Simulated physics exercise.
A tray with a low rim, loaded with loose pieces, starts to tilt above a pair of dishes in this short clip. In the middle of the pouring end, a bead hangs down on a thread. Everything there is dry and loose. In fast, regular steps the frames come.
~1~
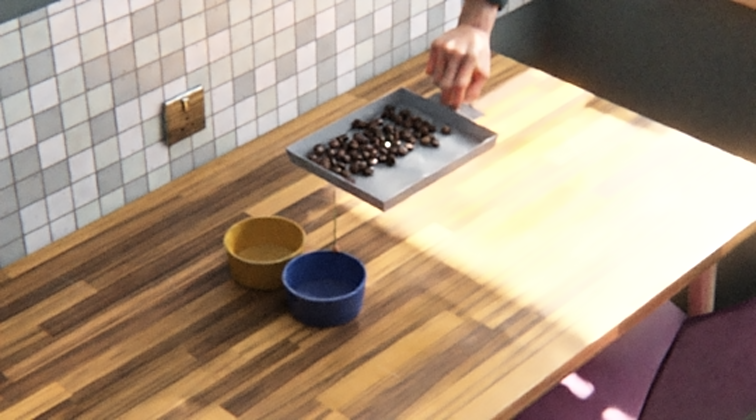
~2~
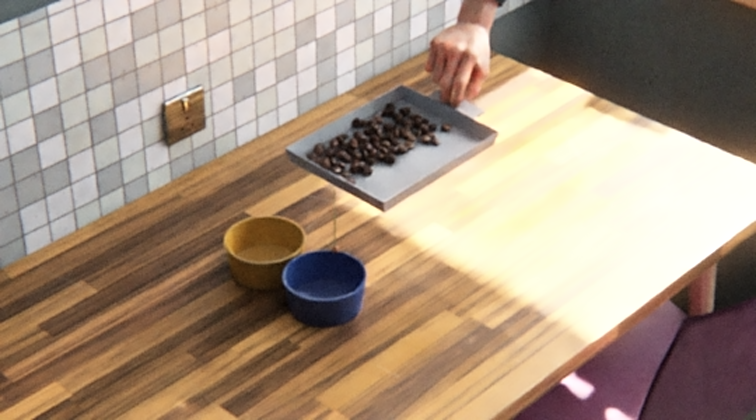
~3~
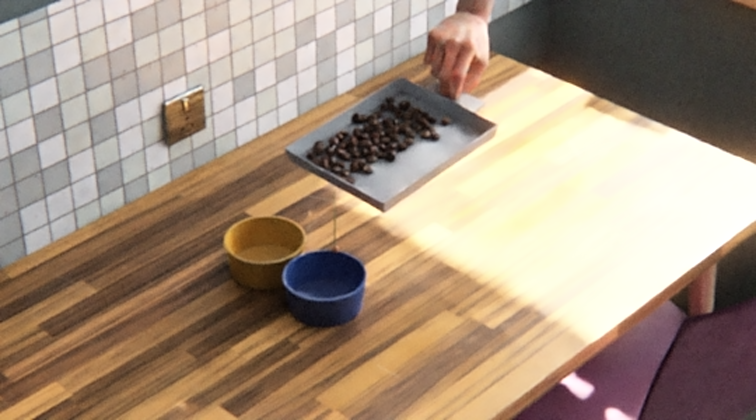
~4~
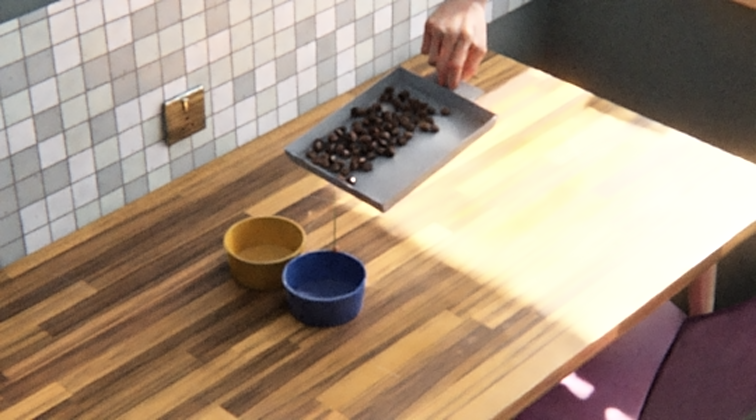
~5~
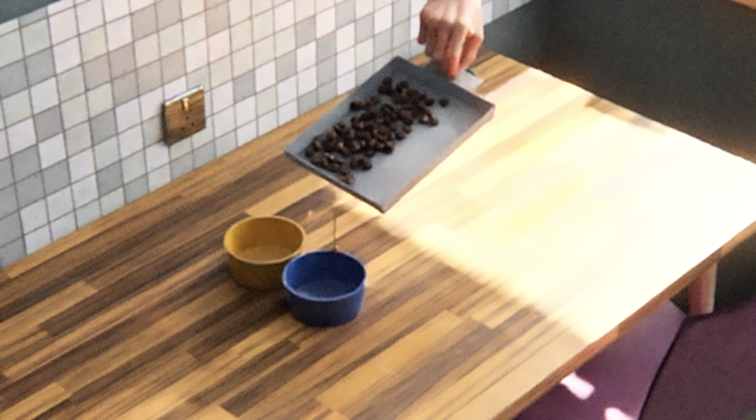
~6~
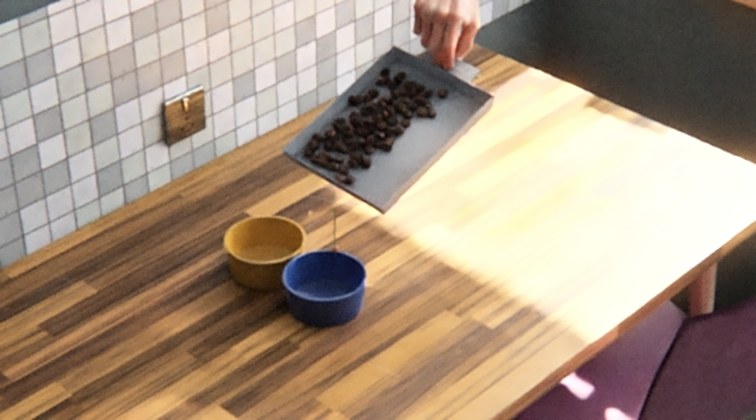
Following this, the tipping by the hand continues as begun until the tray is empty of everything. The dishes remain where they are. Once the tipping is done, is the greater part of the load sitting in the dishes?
Yes, the greater part is in the dishes.
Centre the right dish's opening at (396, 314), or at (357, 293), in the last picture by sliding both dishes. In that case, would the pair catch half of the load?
A majority, then a majority.
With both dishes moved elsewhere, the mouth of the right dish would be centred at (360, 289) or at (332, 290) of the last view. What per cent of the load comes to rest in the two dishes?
Around 60 and then 90 per cent.
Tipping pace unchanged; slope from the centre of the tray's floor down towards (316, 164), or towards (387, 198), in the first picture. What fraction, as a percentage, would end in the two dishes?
I'd say some 90 in a hundred at first, then 10 in a hundred.
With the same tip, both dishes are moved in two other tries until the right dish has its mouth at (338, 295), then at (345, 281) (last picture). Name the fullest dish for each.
The right of the pair the first time, the right of the pair the second.
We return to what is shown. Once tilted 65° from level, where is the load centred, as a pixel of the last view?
Somewhere near pixel (341, 171).
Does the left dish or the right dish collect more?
That would be the rightward one.
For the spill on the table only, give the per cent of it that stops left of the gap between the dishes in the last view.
Left portion: Around 50 %.
Just after the last frame, tray tipped steeply; almost all on the tray; just a few in the air.
A moment on, tray tipped past a quarter turn; roughly half on the tray; roughly a quarter in the right dish; just a few in the left dish; about a tenth outside both; about a tenth in the air.
Further on, tray tipped past a quarter turn; roughly two thirds in the right dish; just a few in the left dish; roughly a third outside both.
When it is over, tray tipped past a quarter turn; roughly two thirds in the right dish; just a few in the left dish; roughly a third outside both.
